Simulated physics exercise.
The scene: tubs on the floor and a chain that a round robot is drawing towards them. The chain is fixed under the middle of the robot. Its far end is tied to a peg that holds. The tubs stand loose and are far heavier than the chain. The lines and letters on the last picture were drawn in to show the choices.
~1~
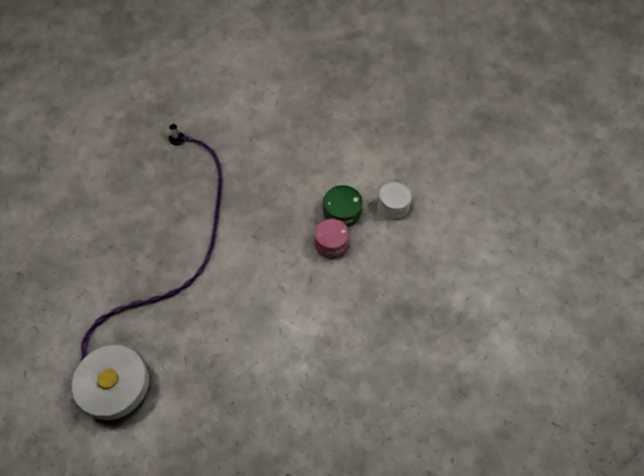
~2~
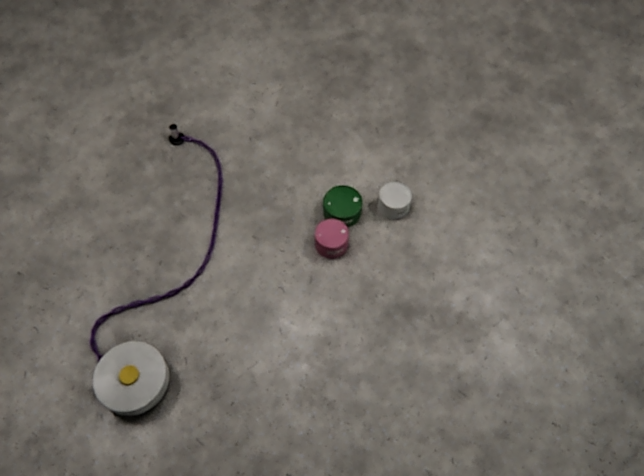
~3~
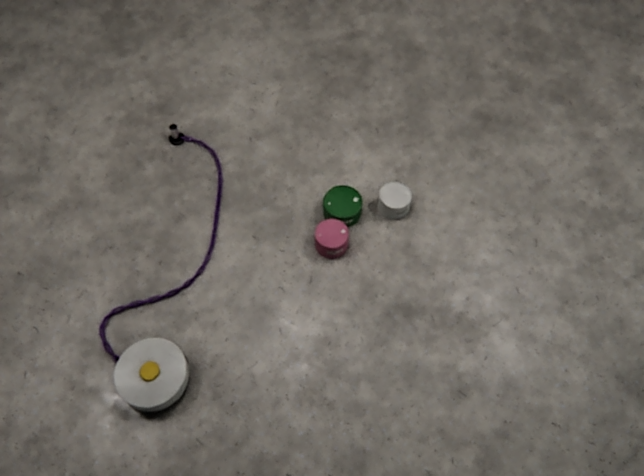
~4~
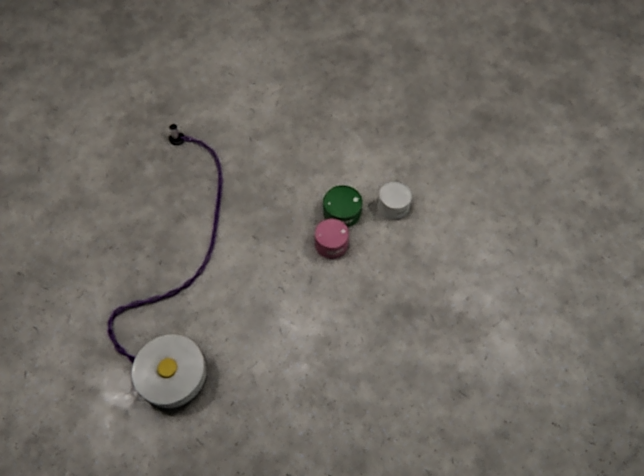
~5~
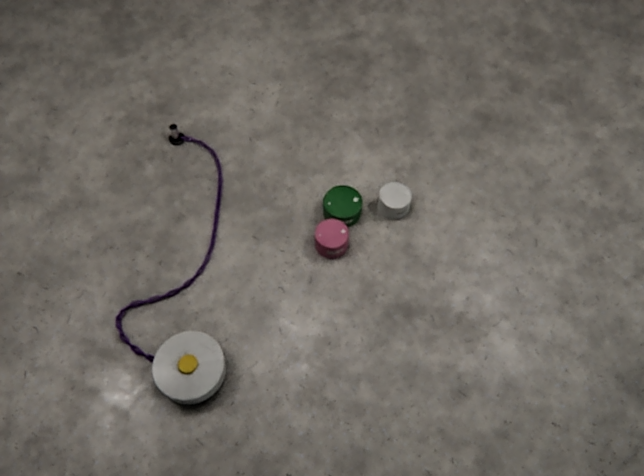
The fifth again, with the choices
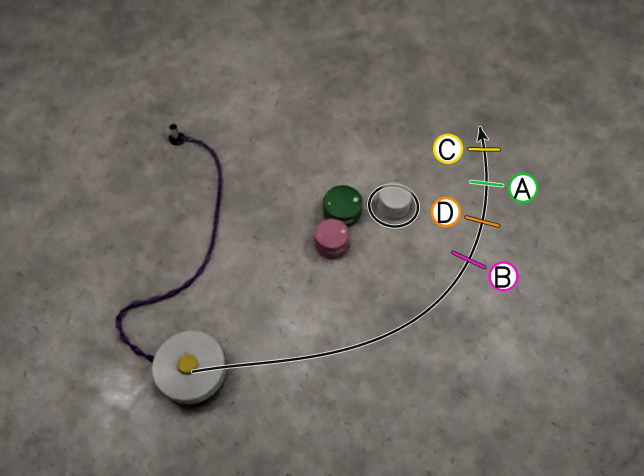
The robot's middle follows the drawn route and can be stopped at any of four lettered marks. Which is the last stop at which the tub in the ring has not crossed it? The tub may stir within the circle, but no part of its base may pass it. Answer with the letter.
At A, and not beyond.
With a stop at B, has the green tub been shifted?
By then, no.
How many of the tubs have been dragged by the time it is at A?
Two.
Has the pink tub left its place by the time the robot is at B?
No.
On the marked copy, A at (487, 184); B at (469, 260); C at (484, 149); D at (482, 222); the ring at (394, 206); the route from (193, 372) via (435, 304) to (480, 128).
Following A. Soon after the start, robot (346, 345); white tub (395, 201).
Later, robot (462, 271); white tub (395, 201).
In the end, robot (489, 178); green tub (351, 182); pink tub (342, 209); white tub (395, 201); the white tub is still in its ring.
As for the rest, B is safe but short; C drags the ringed tub to (387, 180); D is safe but short.
